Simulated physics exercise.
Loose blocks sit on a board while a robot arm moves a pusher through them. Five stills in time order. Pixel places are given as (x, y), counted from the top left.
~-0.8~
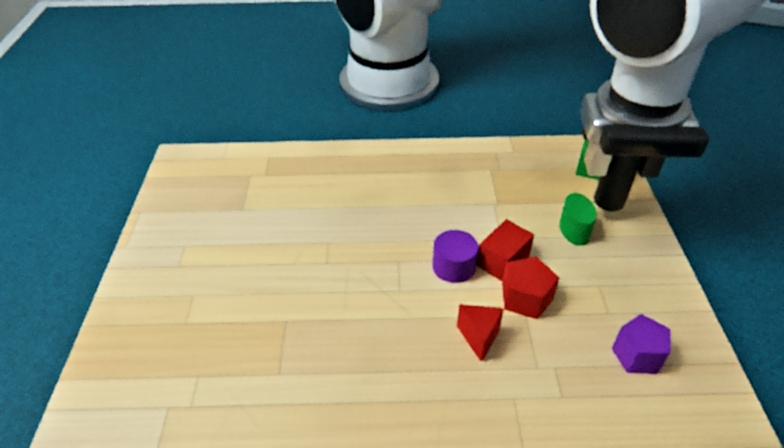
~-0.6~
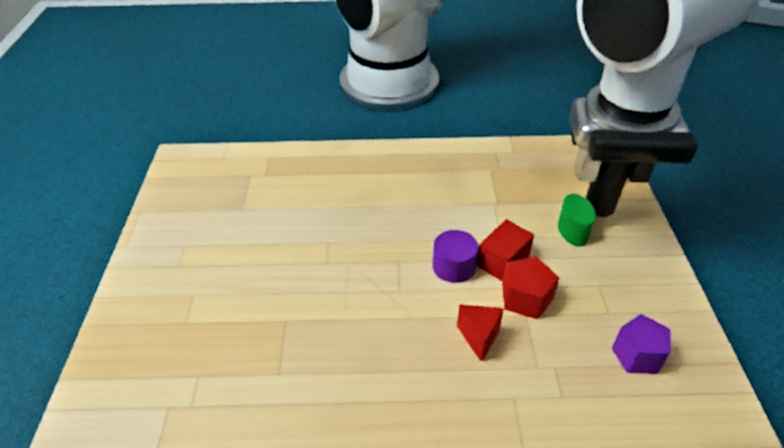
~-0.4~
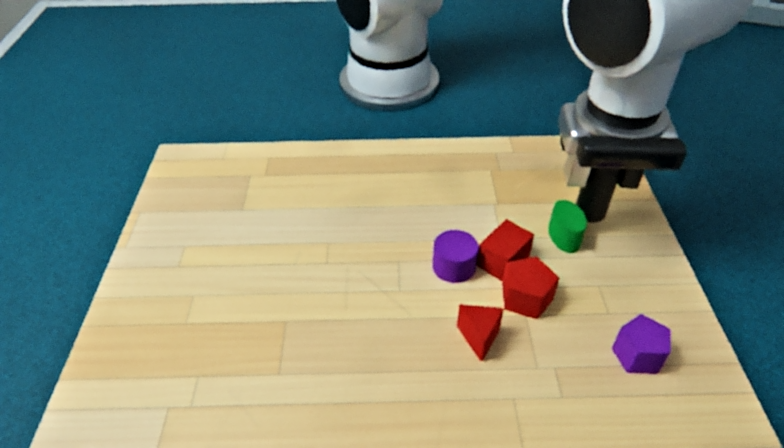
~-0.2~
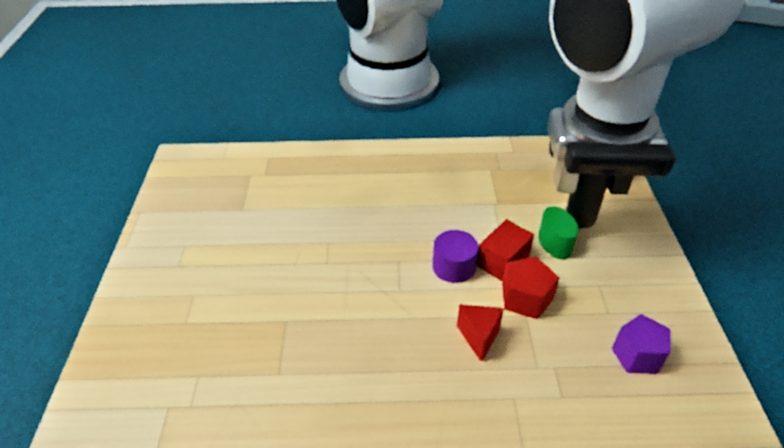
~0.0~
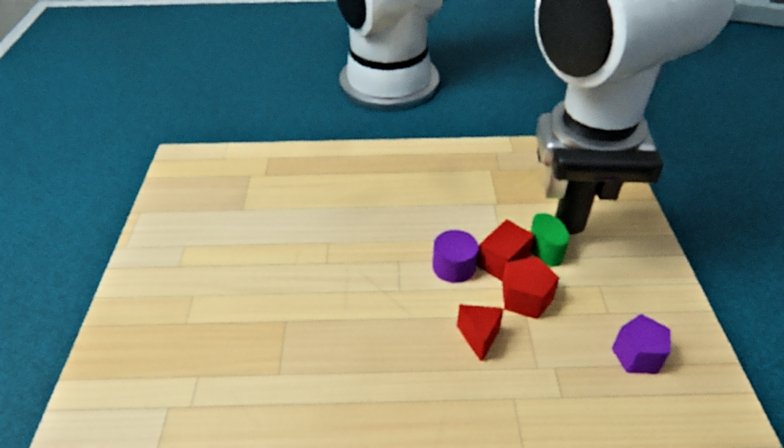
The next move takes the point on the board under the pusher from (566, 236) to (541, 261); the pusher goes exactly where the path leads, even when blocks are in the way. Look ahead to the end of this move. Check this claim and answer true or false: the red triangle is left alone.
True.
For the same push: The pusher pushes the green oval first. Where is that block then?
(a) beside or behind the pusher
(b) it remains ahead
Correct choice: B.
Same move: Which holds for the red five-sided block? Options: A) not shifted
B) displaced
My pick is B.
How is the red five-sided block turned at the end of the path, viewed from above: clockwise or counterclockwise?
Looking down, my answer is that the red five-sided block rotates anticlockwise.
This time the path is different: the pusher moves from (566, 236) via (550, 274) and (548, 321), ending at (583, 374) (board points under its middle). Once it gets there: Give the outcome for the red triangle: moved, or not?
Moved off its spot.
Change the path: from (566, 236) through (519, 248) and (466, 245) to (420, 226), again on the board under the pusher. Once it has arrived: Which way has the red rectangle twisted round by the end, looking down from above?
From above, it looks like the red rectangle goes clockwise.
What follows on the original path. Halfway along, pusher at (556, 236); red rectangle at (500, 247), turned 35° clockwise; green oval at (544, 245), turned 30° anticlockwise.
At the end, pusher at (544, 249); red triangle in place; red rectangle at (483, 252), turned 50° clockwise; red five-sided block at (523, 289), turned 20° anticlockwise; green oval at (529, 258), turned 15° anticlockwise.
